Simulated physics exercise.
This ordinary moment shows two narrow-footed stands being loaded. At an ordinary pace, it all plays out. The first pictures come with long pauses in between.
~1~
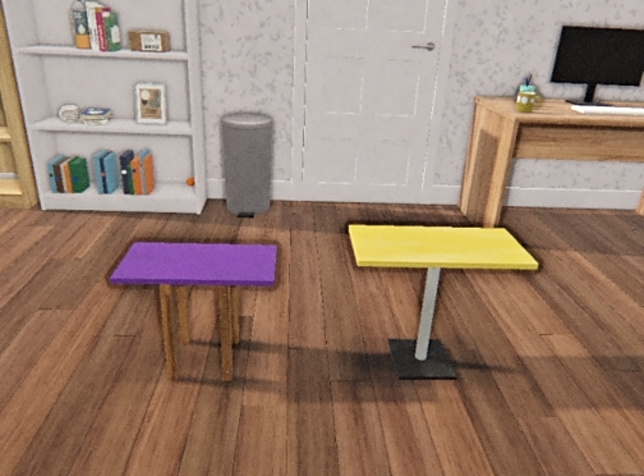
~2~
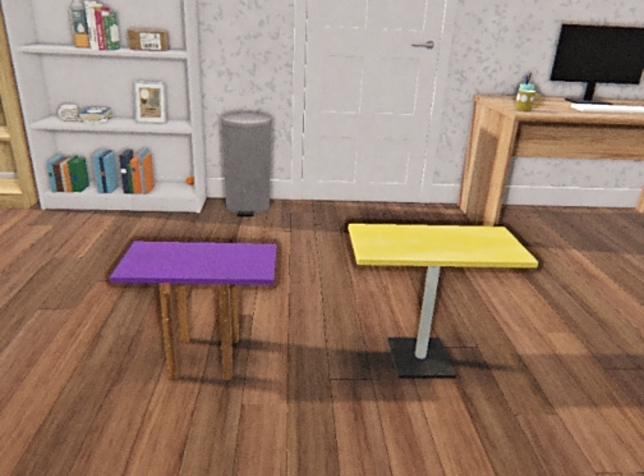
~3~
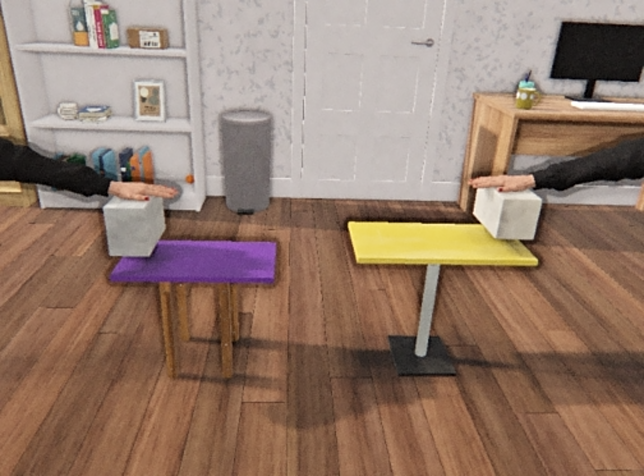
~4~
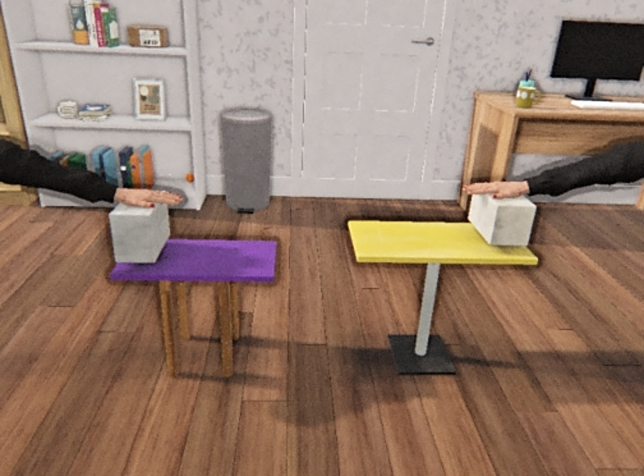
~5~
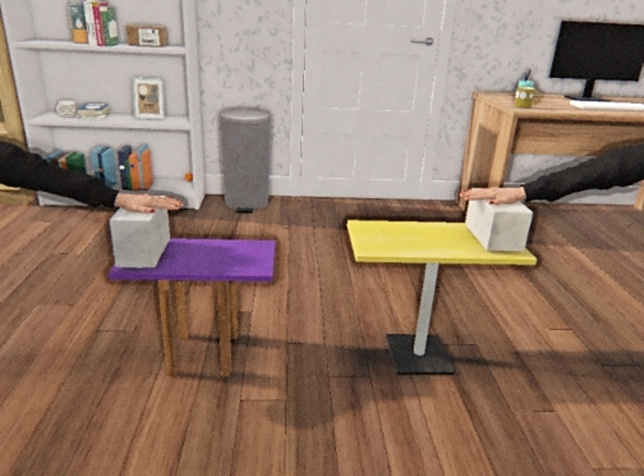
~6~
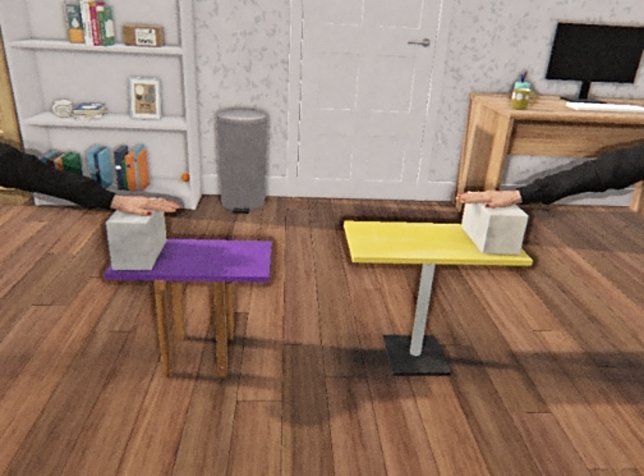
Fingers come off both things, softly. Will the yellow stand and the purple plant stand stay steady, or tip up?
As I see it, looks to me like the yellow stand will lose its balance, looks to me like the purple plant stand will lose its balance.
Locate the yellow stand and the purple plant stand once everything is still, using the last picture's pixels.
First (554, 296), then (95, 298).
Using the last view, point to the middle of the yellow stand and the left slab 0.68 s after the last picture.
The yellow stand around (499, 247); the left slab around (61, 293).
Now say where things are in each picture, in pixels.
The first frame shows yellow stand (438, 246); purple plant stand (200, 263).
The second frame shows purple plant stand (200, 262).
The third frame shows still on the way; yellow stand (437, 243); right slab (506, 207).
The fourth frame shows still on the way; purple plant stand (200, 259); left slab (142, 225).
The fifth frame shows still on the way; yellow stand (436, 241); right slab (497, 219).
The sixth frame shows in place, still held; yellow stand (432, 242); purple plant stand (195, 259); left slab (139, 232).
Then, 0.50 s on from there, yellow stand turned 12° from its first pose near (461, 240); purple plant stand turned 17° from its first pose near (159, 255).
Then, 0.68 s on from there, yellow stand turned 30° from its first pose near (499, 247); purple plant stand turned 49° from its first pose near (119, 272).
Then, 0.82 s on from there, yellow stand turned 58° from its first pose near (533, 278); purple plant stand turned 71° from its first pose near (97, 296).
In the end, the yellow stand goes over, near (554, 296); the purple plant stand goes over, near (95, 298).
